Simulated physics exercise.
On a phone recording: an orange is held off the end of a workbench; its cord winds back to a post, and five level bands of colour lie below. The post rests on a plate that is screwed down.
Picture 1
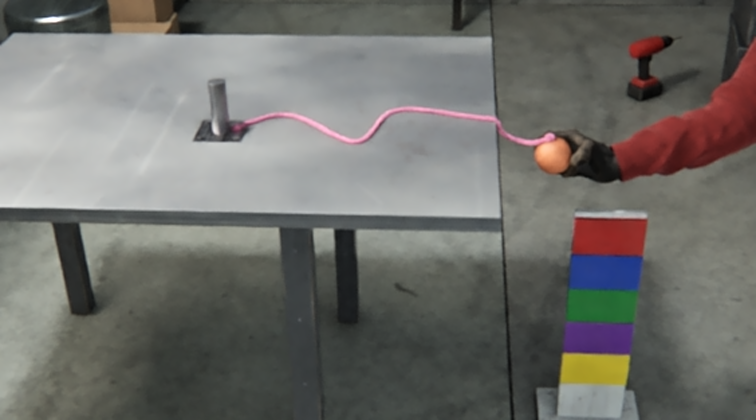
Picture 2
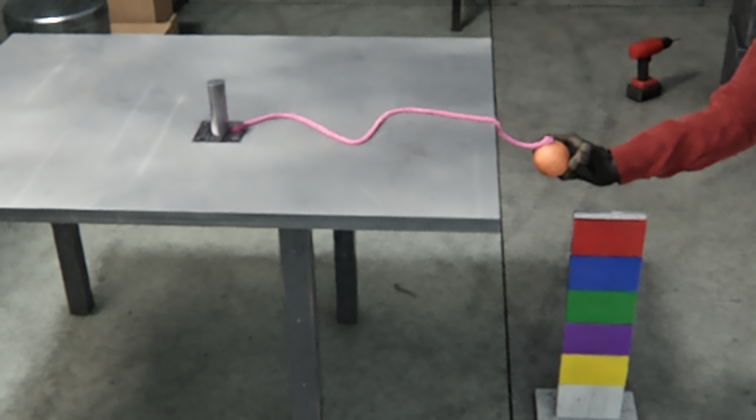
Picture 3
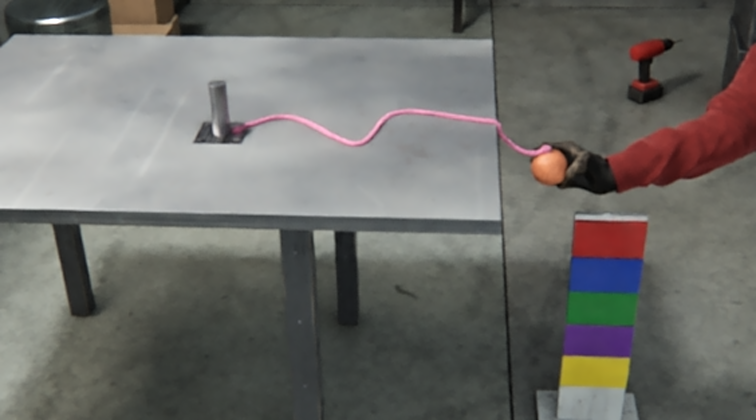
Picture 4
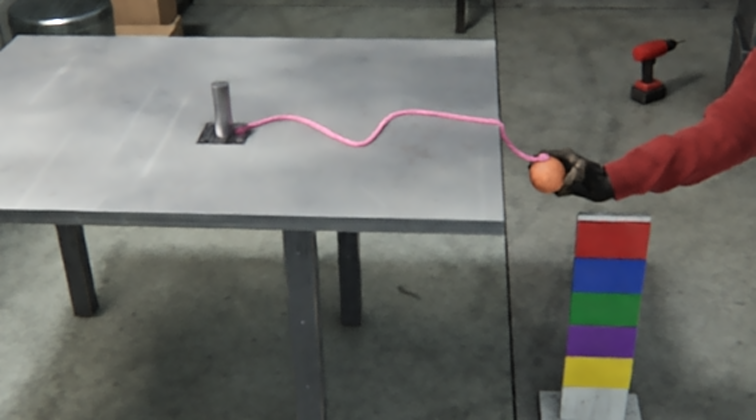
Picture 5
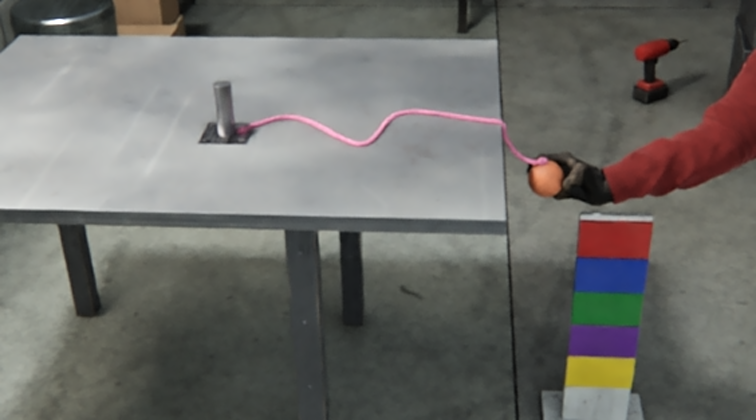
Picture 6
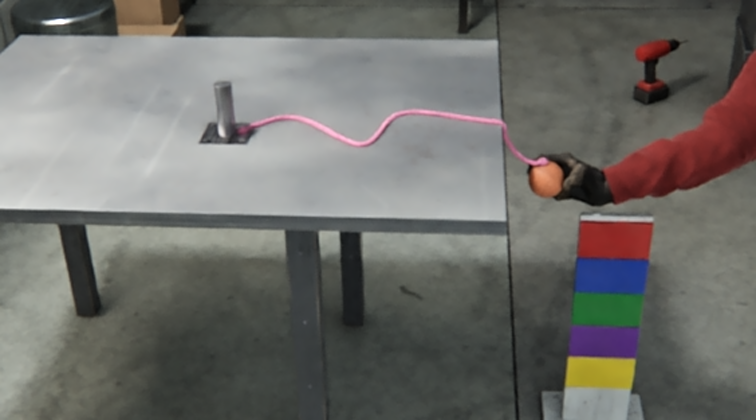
Gloved hand holding an orange ball on a pink cord beside a grey table, lowering it slightly above a colour-banded board.
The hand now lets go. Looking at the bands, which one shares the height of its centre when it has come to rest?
The blue one shares that height.
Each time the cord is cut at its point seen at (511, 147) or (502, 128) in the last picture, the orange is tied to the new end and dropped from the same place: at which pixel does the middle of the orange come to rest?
Case by case: Roughly (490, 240), then roughly (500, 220).
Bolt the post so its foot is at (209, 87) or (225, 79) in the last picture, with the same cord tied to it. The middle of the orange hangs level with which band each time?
It comes out red the first time and red the second time.
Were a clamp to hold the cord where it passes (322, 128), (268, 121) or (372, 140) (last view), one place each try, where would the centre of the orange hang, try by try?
(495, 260), (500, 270), (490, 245).
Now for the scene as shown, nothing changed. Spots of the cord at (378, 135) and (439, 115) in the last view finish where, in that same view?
(428, 127) and (503, 147), approximately.
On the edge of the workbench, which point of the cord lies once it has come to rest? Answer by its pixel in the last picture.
The bit in question sits close to (420, 113).
Early on, orange near (460, 266); level with blue.
Midway, orange near (509, 273); level with blue.
Finally, orange near (504, 275); level with blue. At blue.
